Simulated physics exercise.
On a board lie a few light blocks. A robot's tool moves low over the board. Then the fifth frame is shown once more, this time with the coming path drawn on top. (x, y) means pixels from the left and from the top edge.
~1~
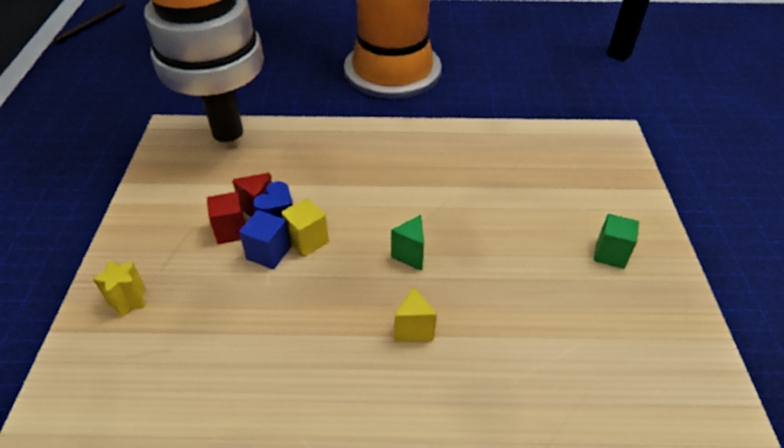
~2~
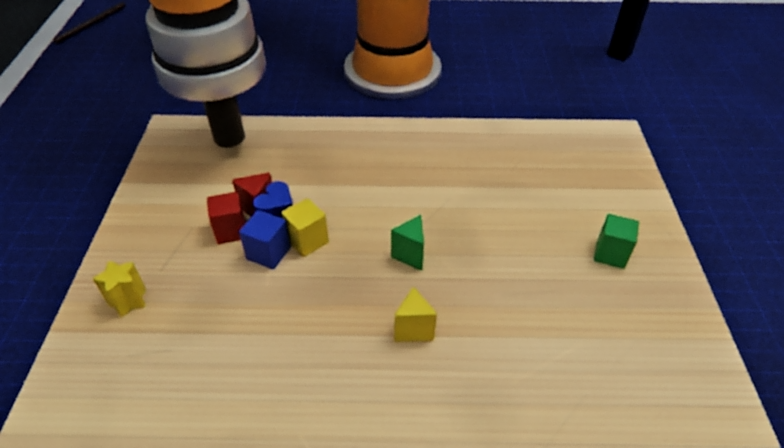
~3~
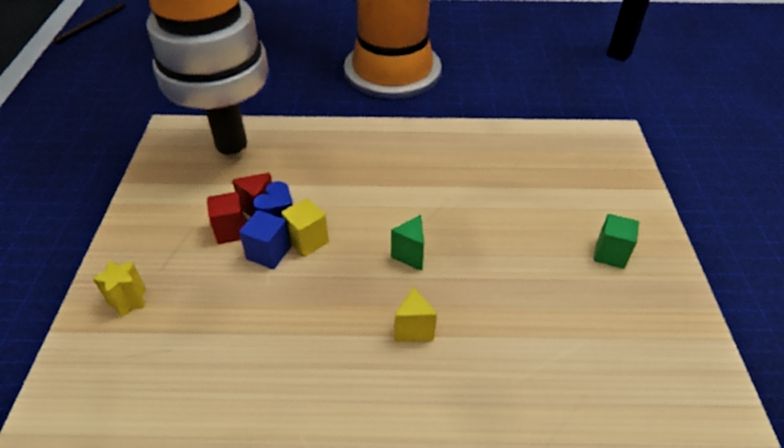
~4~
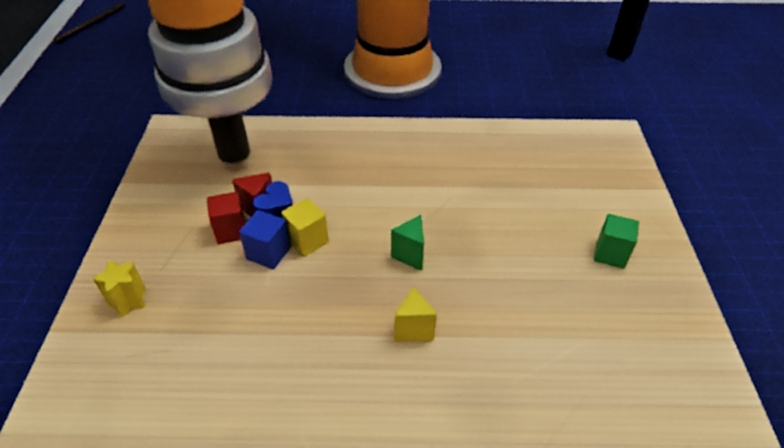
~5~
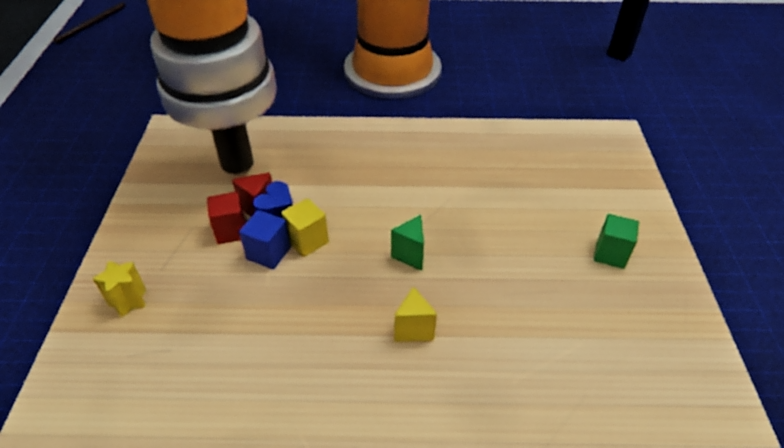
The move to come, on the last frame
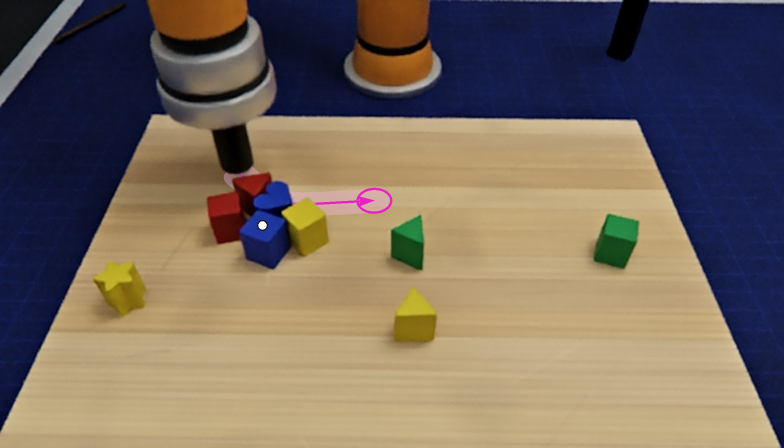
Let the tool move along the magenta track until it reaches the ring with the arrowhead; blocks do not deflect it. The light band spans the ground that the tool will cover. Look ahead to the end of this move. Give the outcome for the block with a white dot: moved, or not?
Well, the block with a white dot holds its place.
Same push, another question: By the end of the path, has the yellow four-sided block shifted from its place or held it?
By the last moment of the path, the yellow four-sided block has shifted.
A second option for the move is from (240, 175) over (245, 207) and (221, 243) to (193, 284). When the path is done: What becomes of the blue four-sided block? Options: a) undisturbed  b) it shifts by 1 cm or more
b (it shifts by 1 cm or more)
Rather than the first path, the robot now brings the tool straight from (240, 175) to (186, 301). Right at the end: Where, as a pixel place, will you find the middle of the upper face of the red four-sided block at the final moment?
Just about (229, 247).
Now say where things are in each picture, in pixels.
In the first frame, tip of the tool at (228, 133), middles of tops, red three-sided block at (252, 182), blue four-sided block at (262, 225), blue heart block at (274, 195), yellow four-sided block at (303, 213).
In the second frame, tool at (230, 138), nothing pushed.
In the third frame, tool at (232, 145), nothing pushed.
In the fourth frame, tool at (234, 154), nothing pushed.
In the fifth frame, tool at (238, 164), red three-sided block at (252, 182), blue four-sided block at (262, 225), blue heart block at (274, 195), yellow four-sided block at (303, 213).
The line goes from (240, 175) via (273, 199) and (322, 203), ending at (374, 201); the dot is on the blue four-sided block.
What follows on the original path. One third of the way, tool at (271, 188); red three-sided block at (256, 192), turned 15° clockwise; blue heart block at (279, 200); yellow four-sided block at (307, 217).
Two thirds of the way, tool at (321, 192); red three-sided block at (257, 194), turned 20° clockwise; blue heart block at (285, 203), turned 25° clockwise; yellow four-sided block at (310, 222), turned 15° anticlockwise.
At the end, tool at (374, 189); red three-sided block at (257, 194), turned 20° clockwise; blue four-sided block unmoved; blue heart block at (285, 203), turned 25° clockwise; yellow four-sided block at (310, 222), turned 15° anticlockwise.
